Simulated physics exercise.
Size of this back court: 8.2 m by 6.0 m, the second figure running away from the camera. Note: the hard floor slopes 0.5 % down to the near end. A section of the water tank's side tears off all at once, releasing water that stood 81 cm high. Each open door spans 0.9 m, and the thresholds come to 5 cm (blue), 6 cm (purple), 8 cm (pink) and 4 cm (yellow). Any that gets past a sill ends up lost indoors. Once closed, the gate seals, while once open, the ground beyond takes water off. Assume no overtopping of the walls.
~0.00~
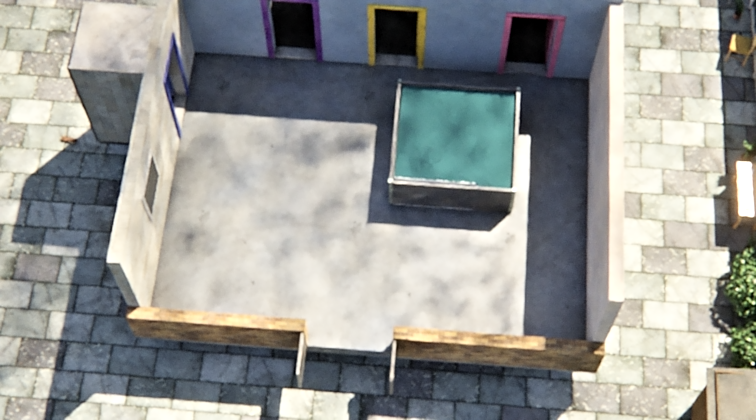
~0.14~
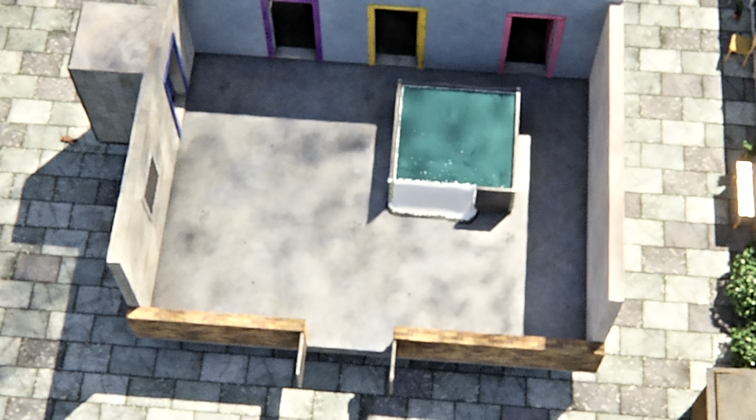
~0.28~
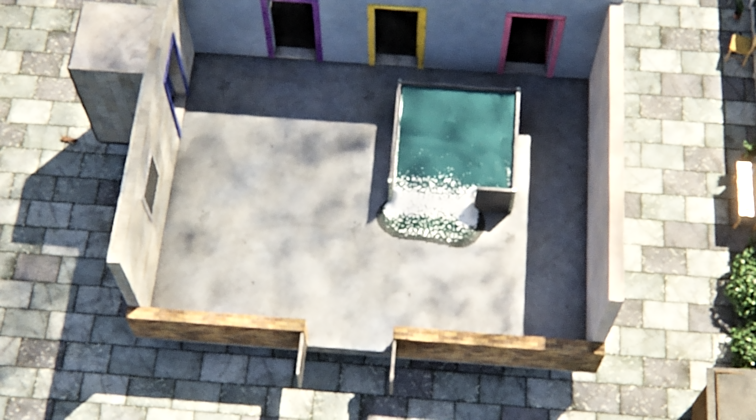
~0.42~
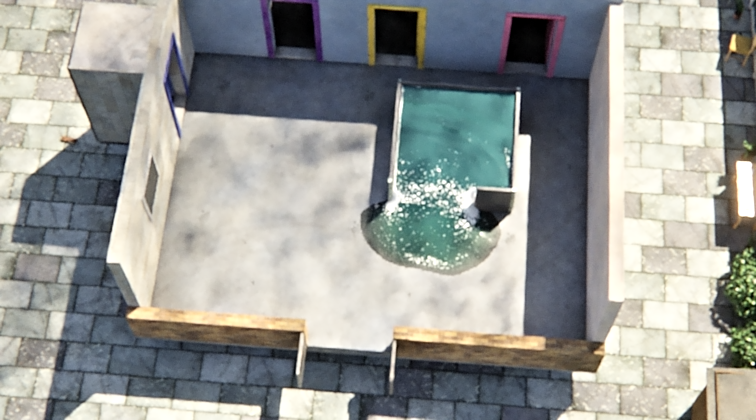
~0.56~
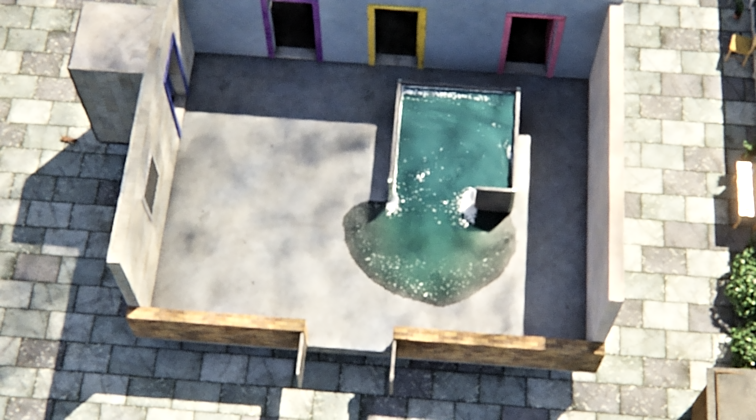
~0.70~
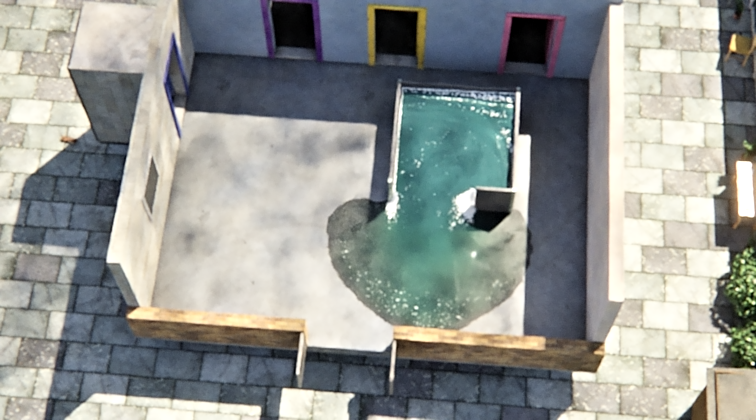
A walled grey courtyard held a square tank of green water until part of its near side gave way, and the water poured out, foaming, and spread across the floor in a widening, rounded pool.
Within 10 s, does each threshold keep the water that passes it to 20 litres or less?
The blue door does; the purple door does; the pink door does not; the yellow door does.
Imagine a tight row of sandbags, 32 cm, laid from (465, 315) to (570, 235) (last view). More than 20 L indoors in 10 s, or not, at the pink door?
Then the pink door stays short of the limit.
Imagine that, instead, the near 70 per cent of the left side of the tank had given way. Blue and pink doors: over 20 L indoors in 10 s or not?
For blue, too much; for pink, too little.
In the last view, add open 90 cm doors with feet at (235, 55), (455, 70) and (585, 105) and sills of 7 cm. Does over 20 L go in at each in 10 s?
Well, the first is on the low side, the second is on the low side, and the third is on the high side.
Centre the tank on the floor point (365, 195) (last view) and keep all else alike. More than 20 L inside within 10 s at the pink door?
With that change, the limit at the pink door is not exceeded.
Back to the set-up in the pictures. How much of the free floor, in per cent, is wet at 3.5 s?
Covered: Roughly 45 %.
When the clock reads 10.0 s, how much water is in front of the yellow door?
The depth comes to around 3.5 centimetres.
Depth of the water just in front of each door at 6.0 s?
You'd see blue at 2 cm, purple at 0 cm, pink at 15 cm and yellow at 0 cm.
After 1.4 s water covers 30 % of the floor and is deepest (46 cm) near (425, 333); blue door not reached, purple door not reached, pink door not reached, yellow door not reached.
After 2.2 s water covers 30 % of the floor and is deepest (43 cm) near (579, 354); blue door not reached, purple door not reached, pink door not reached, yellow door not reached.
After 3.5 s water covers 45 % of the floor and is deepest (32 cm) near (579, 354); blue door not reached, purple door not reached, pink door not reached, yellow door not reached.
After 6.0 s water covers 75 % of the floor and is deepest (18 cm) near (569, 353); blue door 2 cm at the sill, 0 L in, purple door not reached, pink door 15 cm at the sill, 36 L in, yellow door not reached.
After 10.0 s water covers 95 % of the floor and is deepest (11 cm) near (536, 179); blue door 3 cm at the sill, 0 L in, purple door 7 cm at the sill, 0 L in, pink door 10 cm at the sill, 90 L in, yellow door 4 cm at the sill, 0 L in.
